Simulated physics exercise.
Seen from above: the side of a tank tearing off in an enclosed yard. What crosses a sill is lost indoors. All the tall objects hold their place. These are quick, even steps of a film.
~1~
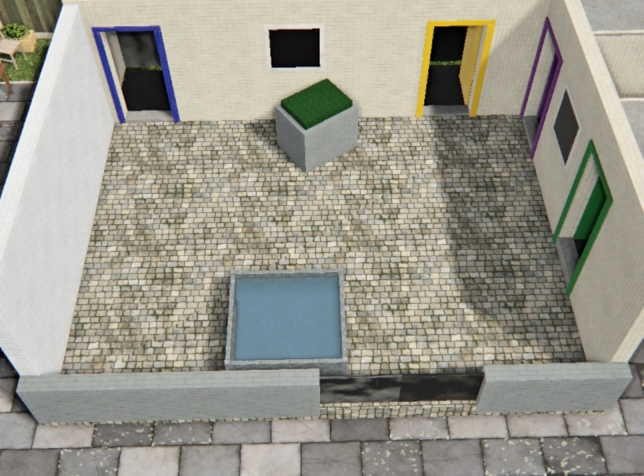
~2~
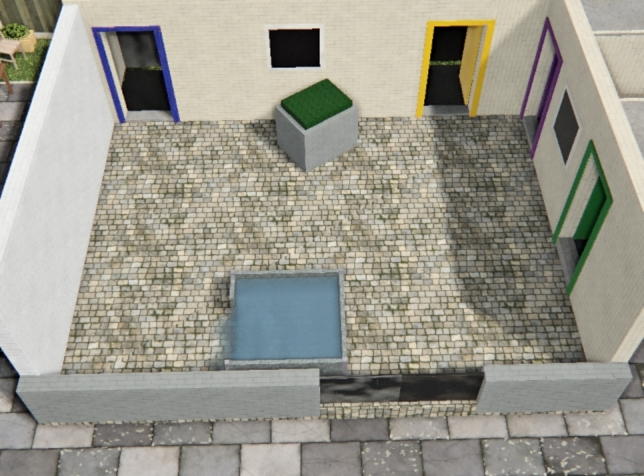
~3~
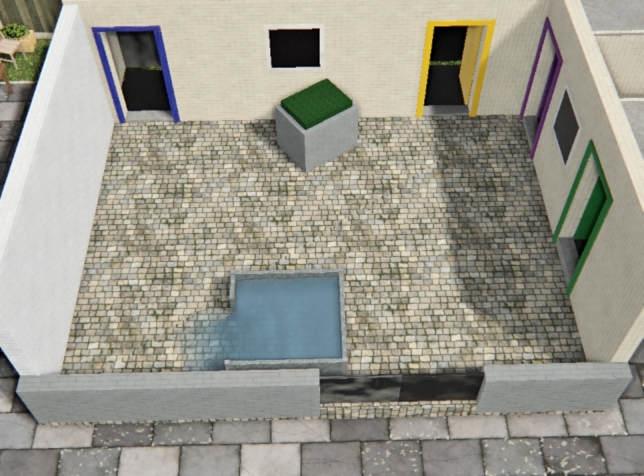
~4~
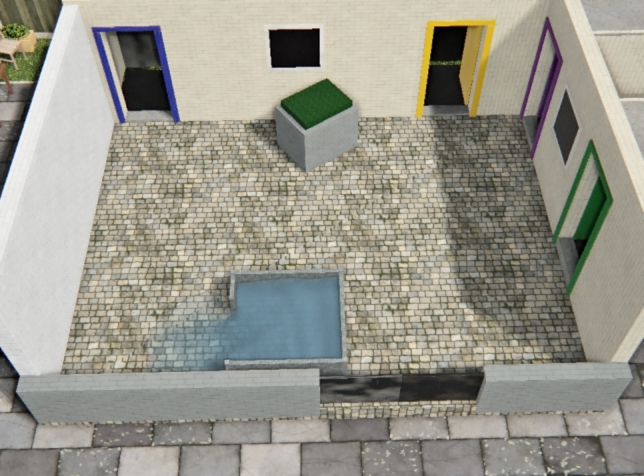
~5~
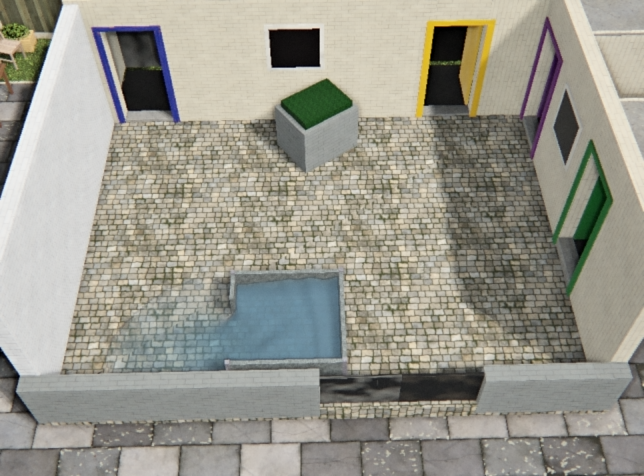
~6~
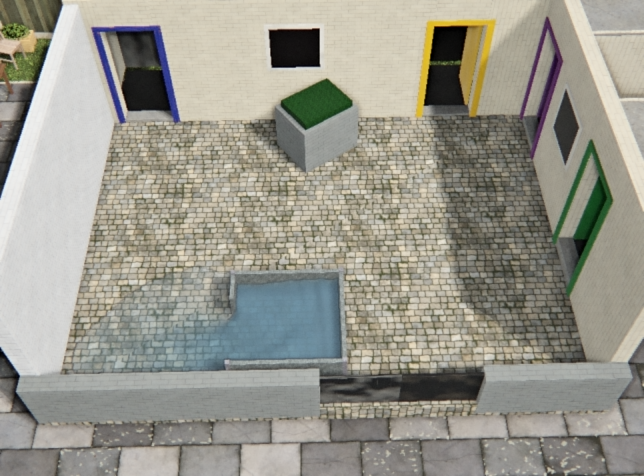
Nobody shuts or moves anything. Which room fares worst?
The blue door.
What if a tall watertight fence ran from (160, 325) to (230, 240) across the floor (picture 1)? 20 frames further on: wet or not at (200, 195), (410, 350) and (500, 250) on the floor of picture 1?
In turn: Covered, no water, free of water.
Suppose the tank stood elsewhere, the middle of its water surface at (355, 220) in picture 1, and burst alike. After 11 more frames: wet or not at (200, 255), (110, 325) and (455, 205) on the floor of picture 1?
One after the other: Under water, under water, dry.
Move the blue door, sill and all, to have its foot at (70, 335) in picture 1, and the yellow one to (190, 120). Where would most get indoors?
I say the blue door.
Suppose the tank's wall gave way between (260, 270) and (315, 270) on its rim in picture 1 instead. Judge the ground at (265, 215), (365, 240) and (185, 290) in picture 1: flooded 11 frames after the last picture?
In turn: Wet, wet, not flooded.
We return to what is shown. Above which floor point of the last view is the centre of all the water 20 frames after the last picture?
Around (174, 296).
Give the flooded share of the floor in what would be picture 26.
I make it 30 per cent.
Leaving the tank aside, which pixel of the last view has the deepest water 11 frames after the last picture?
Roughly at (56, 399).
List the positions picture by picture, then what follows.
The first frame shows the water tank at (287, 318) is whole and still.
In the second frame, water pours out at (235, 344) and has run to (227, 319).
In the third frame, the front is at (190, 327), out from the gap at (235, 345).
In the fourth frame, water pours out at (235, 346) and has run to (158, 331).
In the fifth frame, the front is at (116, 346), out from the gap at (235, 346).
In the sixth frame, the front is at (80, 365), out from the gap at (235, 345).
A moment on, water covers 15 % of the floor; blue door not reached, yellow door not reached, purple door not reached, green door not reached.
Next, water covers 15 % of the floor; blue door not reached, yellow door not reached, purple door not reached, green door not reached.
Then, water covers 30 % of the floor; blue door wet at the sill, nothing in, yellow door not reached, purple door not reached, green door not reached.
Later, water covers 45 % of the floor; blue door some in, yellow door not reached, purple door not reached, green door not reached.
In the end, water covers 60 % of the floor; blue door a lot in, yellow door not reached, purple door not reached, green door not reached; the blue door has let in the most.
